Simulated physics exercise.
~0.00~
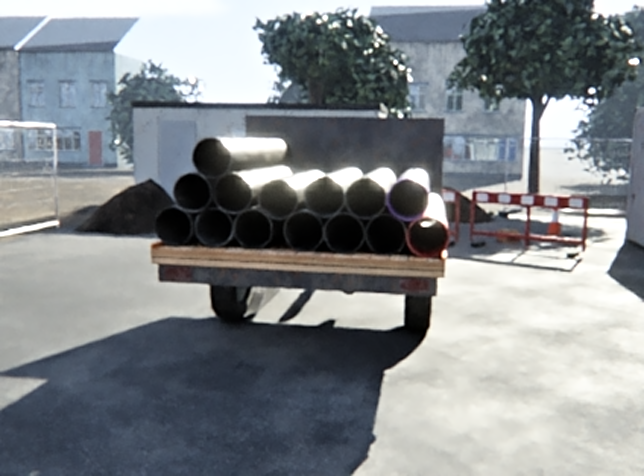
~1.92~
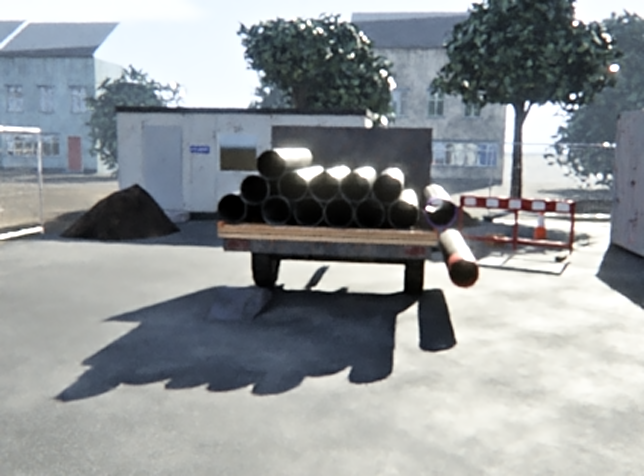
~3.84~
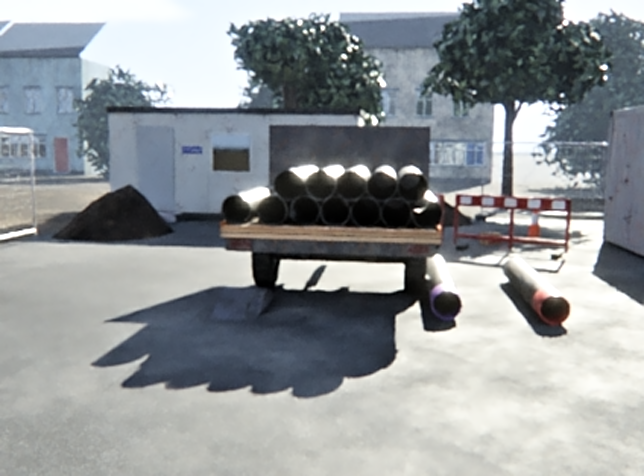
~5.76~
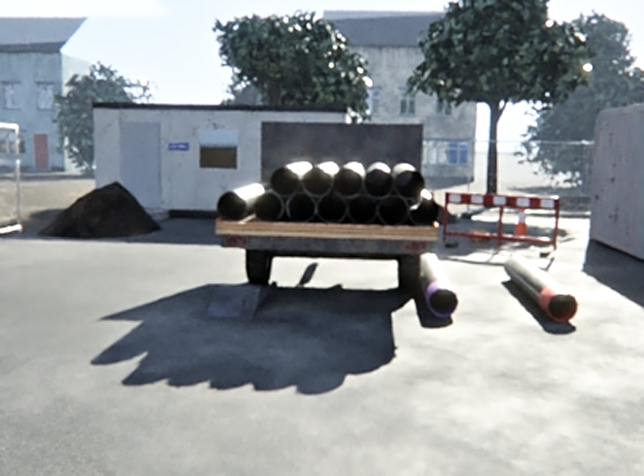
Flatbed trailer stacked with dark pipes tipping a red-ended pipe, then a purple-ended one, off its right side onto the ground.
